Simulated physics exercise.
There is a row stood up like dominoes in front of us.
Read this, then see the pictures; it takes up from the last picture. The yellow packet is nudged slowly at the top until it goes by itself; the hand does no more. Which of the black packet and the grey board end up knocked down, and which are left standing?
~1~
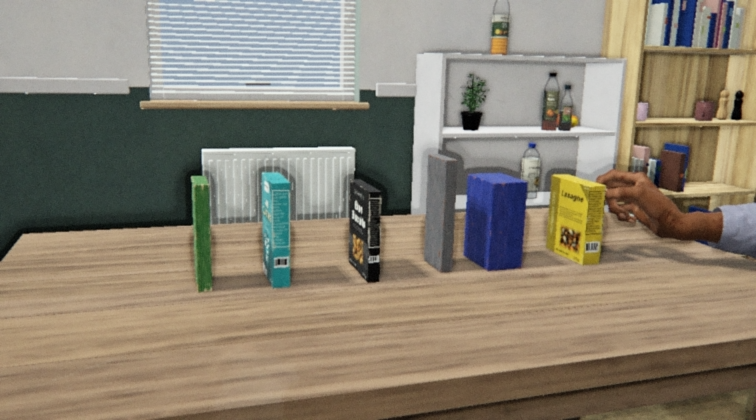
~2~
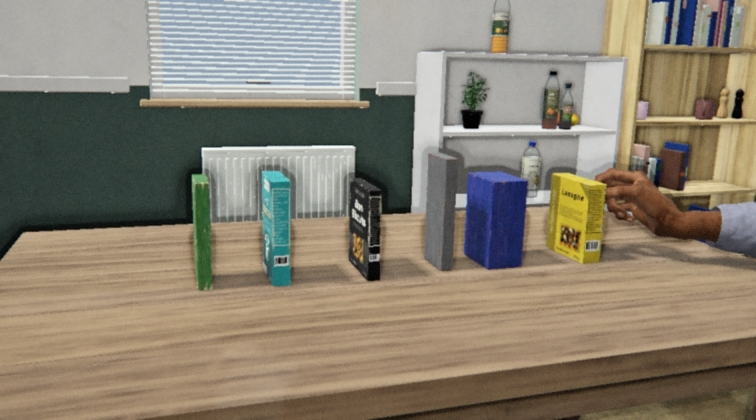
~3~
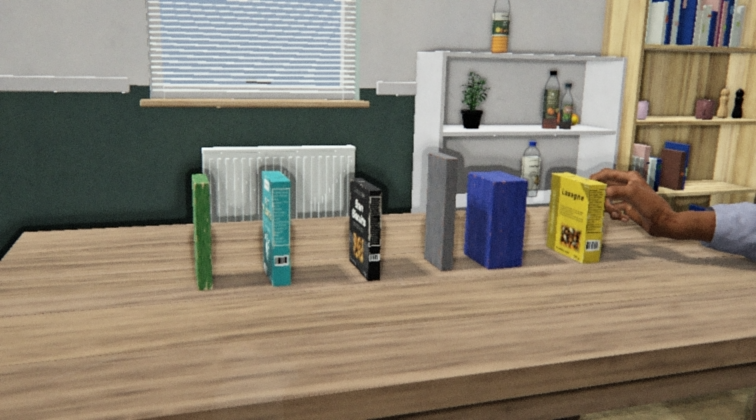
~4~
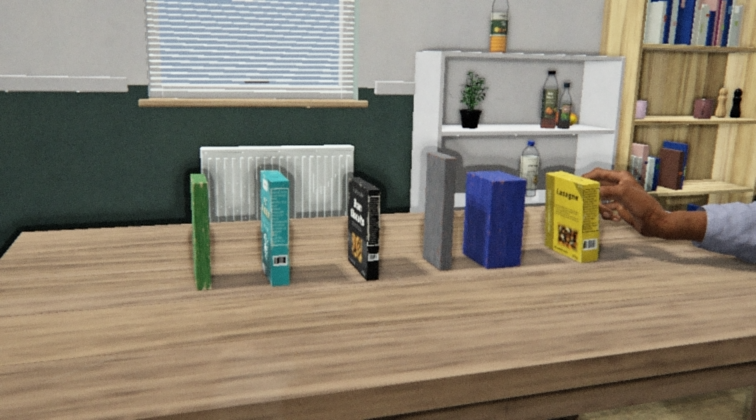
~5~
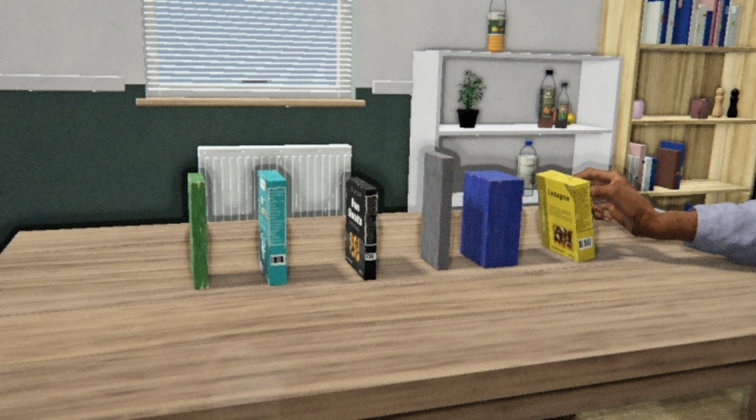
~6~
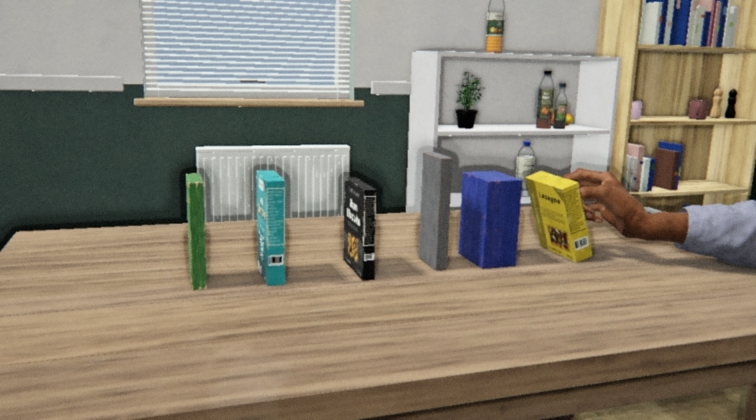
The black packet stays on end, the grey board stays on end.
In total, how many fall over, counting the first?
That adds up to 1 in total.
Then, 0.20 s later than the last frame, yellow packet 53° over.
Then, 0.30 s later than the last frame, yellow packet 76° over.
Then, 0.50 s later than the last frame, yellow packet 90° over.
When it is over, all 4 as before. End places, in pixels of the last picture, black packet near (359, 227), grey board near (435, 211).
